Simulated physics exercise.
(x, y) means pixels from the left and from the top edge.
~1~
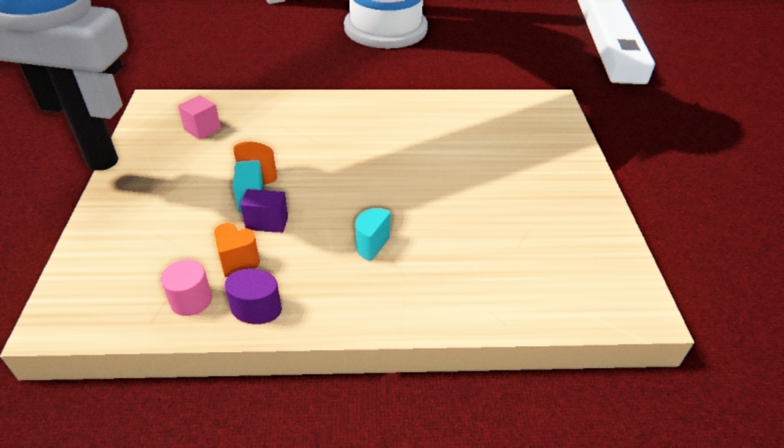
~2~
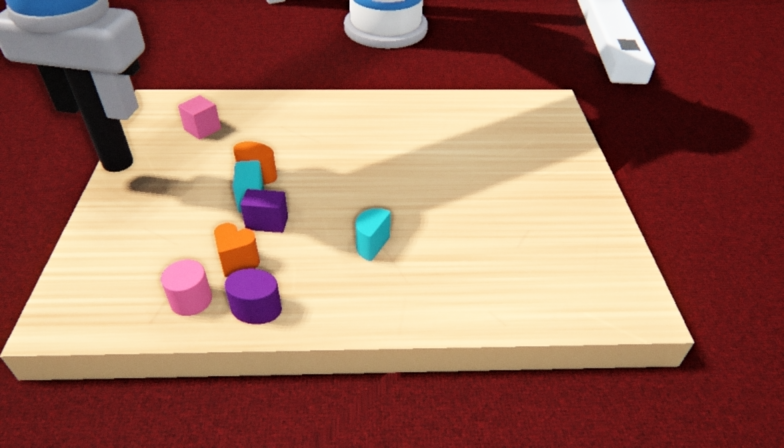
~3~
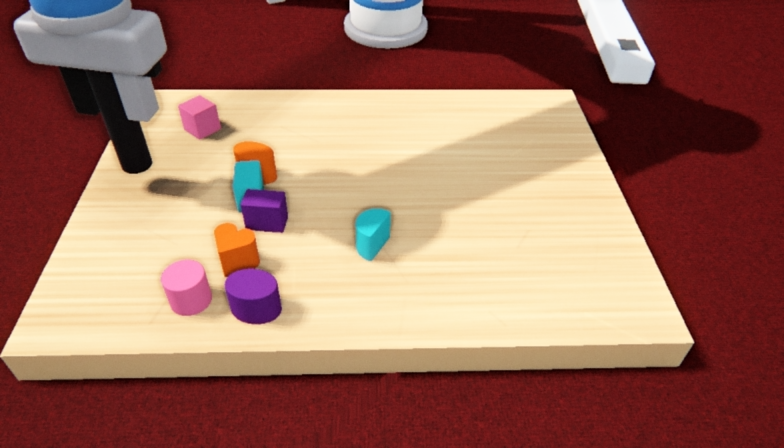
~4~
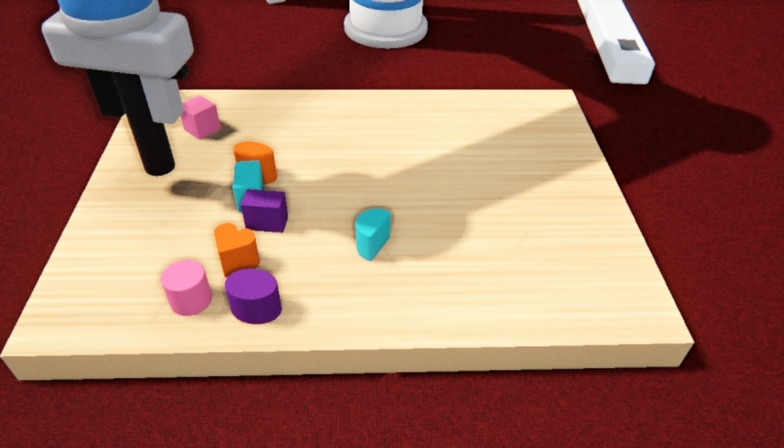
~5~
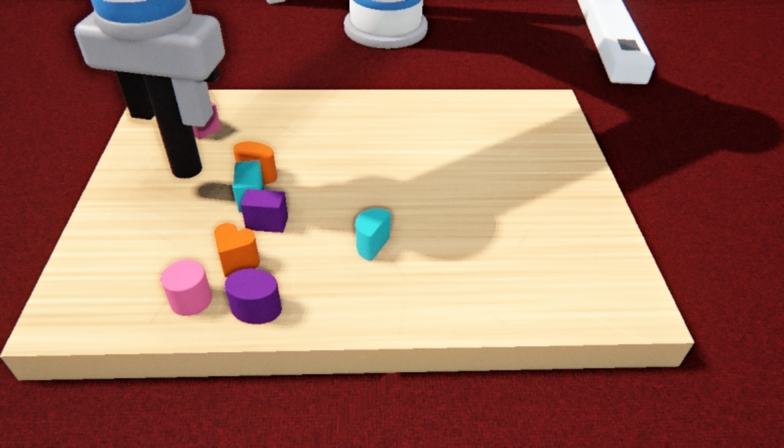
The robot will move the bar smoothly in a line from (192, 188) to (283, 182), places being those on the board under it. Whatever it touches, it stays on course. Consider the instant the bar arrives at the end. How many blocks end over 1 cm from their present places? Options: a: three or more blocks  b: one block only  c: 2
c: 2.
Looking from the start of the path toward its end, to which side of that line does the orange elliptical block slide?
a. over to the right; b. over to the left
Correct choice: B.
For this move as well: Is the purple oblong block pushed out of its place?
I expect not.
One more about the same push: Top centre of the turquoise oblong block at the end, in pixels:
At roughly (272, 175).
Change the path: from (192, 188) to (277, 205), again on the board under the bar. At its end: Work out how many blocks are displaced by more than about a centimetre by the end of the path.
It's going to be one.
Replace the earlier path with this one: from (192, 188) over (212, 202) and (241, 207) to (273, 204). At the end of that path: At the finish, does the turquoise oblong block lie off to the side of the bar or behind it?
No, it doesn't check out.
What follows on the original path. Halfway along, bar (236, 167); turquoise oblong block (254, 174), turned 25° clockwise; orange elliptical block (260, 148).
At the end, bar (280, 164); turquoise oblong block (272, 175), turned 85° clockwise; orange elliptical block (282, 140), turned 25° anticlockwise; purple oblong block in place.
